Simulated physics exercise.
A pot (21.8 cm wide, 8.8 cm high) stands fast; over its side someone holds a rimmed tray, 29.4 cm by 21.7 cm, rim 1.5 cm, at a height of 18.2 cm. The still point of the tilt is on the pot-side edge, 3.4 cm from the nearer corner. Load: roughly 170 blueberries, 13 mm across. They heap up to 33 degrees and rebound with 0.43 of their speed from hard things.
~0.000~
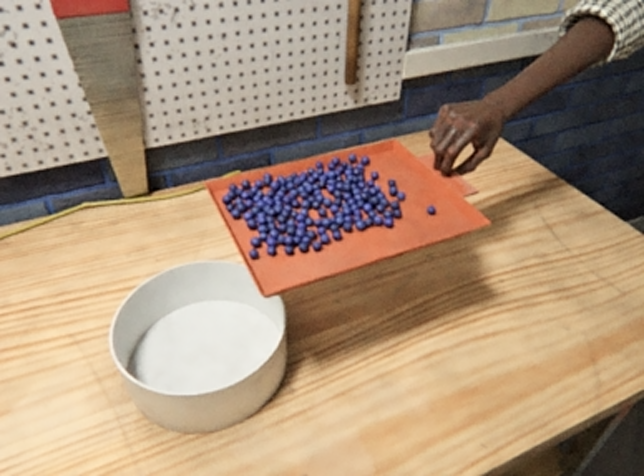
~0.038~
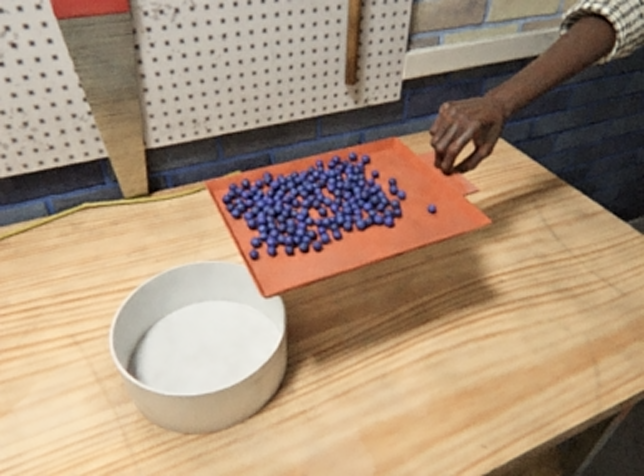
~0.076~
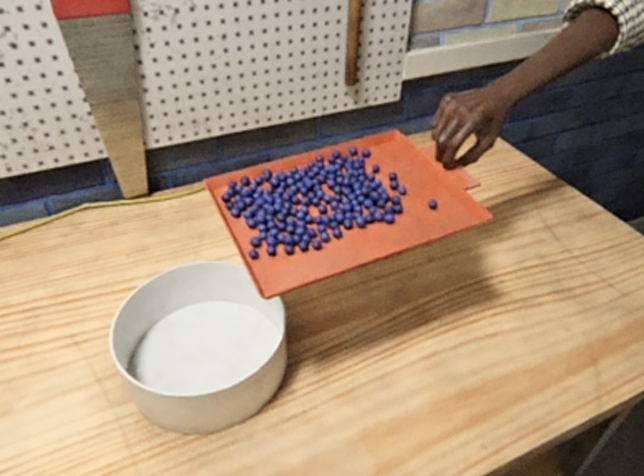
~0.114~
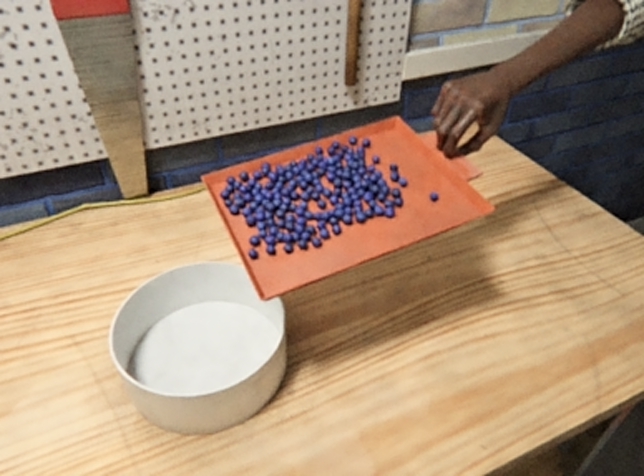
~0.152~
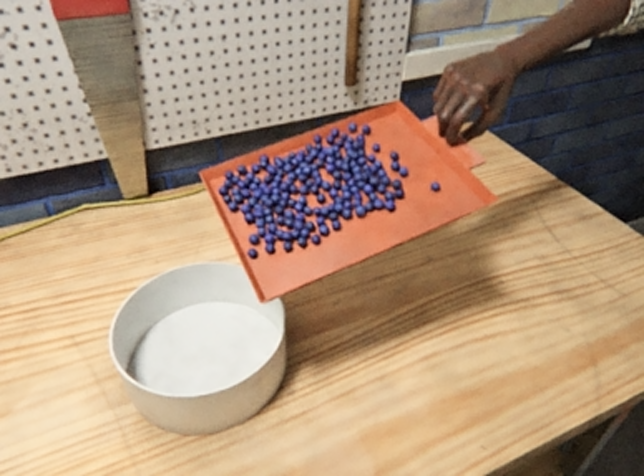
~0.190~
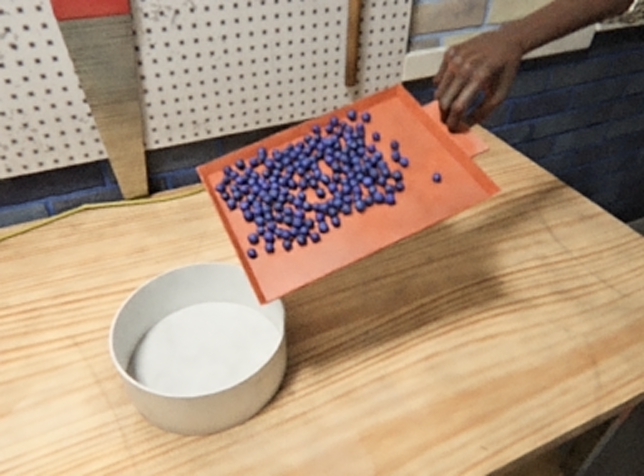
A hand tilts an orange tray of blueberries slightly toward a round white pot.
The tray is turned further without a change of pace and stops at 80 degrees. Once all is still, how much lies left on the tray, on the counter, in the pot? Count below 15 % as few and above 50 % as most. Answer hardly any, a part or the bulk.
Tray: Hardly any, counter: The bulk, pot: A part.
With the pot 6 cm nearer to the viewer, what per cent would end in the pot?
It would be near 90 per cent.
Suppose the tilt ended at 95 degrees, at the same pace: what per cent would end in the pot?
Then about 40 per cent.
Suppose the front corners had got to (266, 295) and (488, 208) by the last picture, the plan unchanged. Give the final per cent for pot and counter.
Pot 30, counter 70.
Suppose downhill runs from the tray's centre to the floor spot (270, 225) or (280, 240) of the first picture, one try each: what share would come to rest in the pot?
About 70 and 85 per cent.
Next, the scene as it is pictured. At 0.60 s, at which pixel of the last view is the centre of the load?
Near (256, 269).
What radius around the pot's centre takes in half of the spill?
Roughly 20 cm.
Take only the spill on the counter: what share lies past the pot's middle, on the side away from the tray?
About 60 per cent.
Then, at 0.44 s, tilt 49 degrees; the tray holds 100 %, the pot 0 %.
Then, at 0.60 s, tilt 70 degrees; the tray holds 80 %, the pot 0 %.
After 0.89 s, tilt 80 degrees; the tray holds 0 %, the pot 35 %.
By 1.7 s all is still; tray 0 %, counter 60 %, pot 40 %.
